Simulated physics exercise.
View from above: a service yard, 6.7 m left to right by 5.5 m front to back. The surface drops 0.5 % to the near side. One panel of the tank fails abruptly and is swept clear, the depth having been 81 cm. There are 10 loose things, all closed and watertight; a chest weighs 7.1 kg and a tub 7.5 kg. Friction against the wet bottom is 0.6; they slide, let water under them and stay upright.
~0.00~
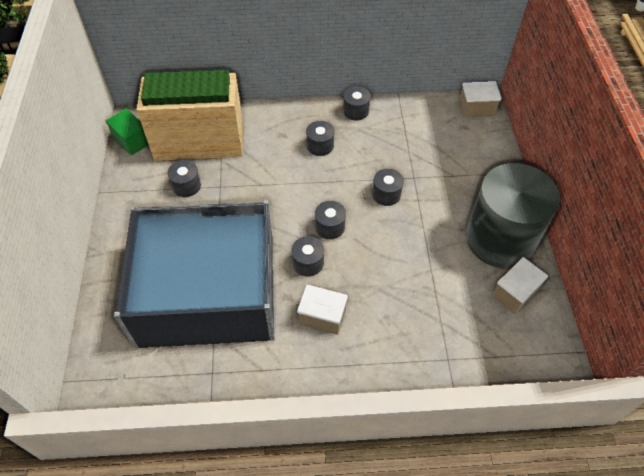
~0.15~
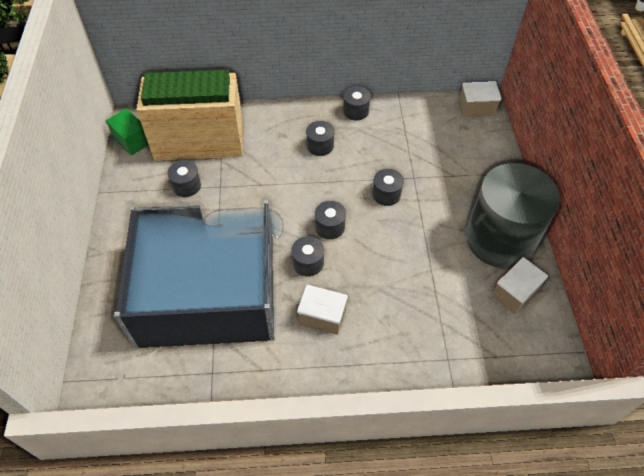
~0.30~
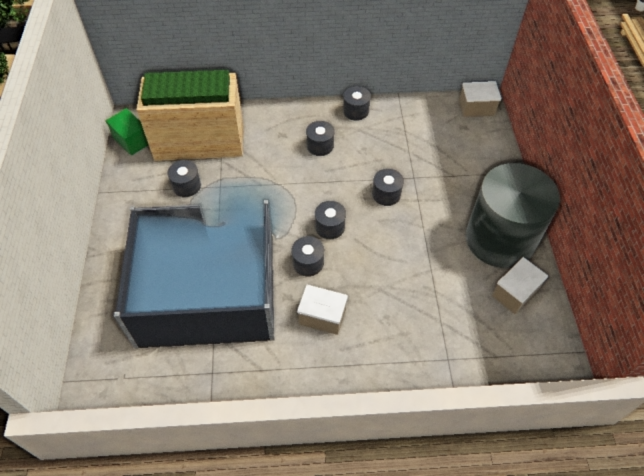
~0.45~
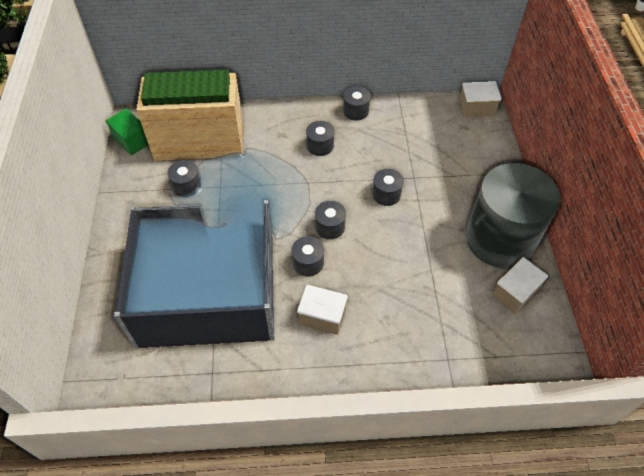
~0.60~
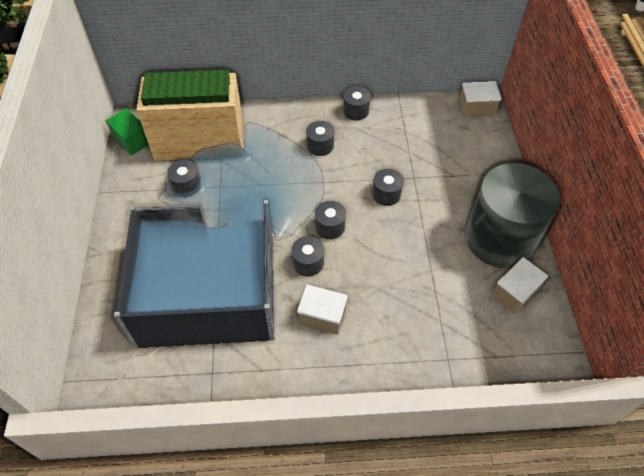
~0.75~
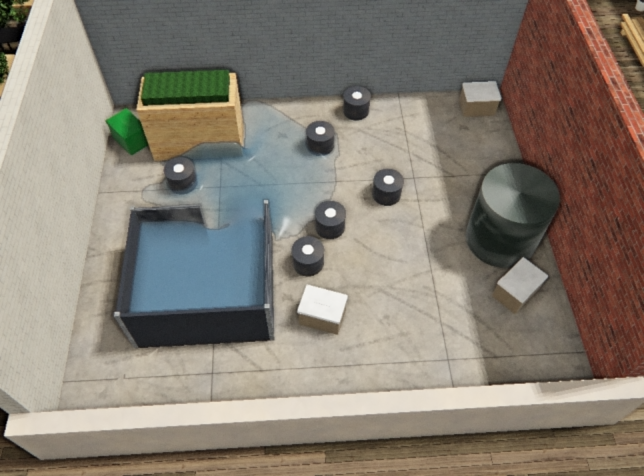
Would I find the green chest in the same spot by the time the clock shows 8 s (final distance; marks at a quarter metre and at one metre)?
My money says it makes a big move.
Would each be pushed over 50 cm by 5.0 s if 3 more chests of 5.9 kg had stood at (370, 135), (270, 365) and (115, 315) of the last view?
From first to last: Surpasses it, does not reach it, surpasses it.
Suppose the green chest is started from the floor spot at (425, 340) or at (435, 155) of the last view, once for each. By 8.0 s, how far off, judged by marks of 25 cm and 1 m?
Order of tries: It keeps its spot; it is flushed away.
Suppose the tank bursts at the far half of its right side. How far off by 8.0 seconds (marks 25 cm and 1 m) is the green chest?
What happens next is that the green chest does not really budge.
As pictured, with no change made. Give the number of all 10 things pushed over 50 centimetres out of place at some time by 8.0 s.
6 in all.
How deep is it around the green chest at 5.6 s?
Roughly 10 cm deep.
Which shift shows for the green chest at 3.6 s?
Close to 20 cm.
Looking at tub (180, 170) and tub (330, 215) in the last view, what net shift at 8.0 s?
400 cm and 40 cm, respectively.
After 1.6 s the green chest is near (125, 123), 0.0 m from its start, aground; 2 afloat.
After 3.6 s the green chest is near (136, 122), 0.2 m from its start, afloat; 4 afloat.
After 5.6 s the green chest is near (110, 173), 1.1 m from its start, afloat; 4 afloat.
After 8.0 s the green chest is near (103, 275), 2.8 m from its start, afloat; 6 afloat.
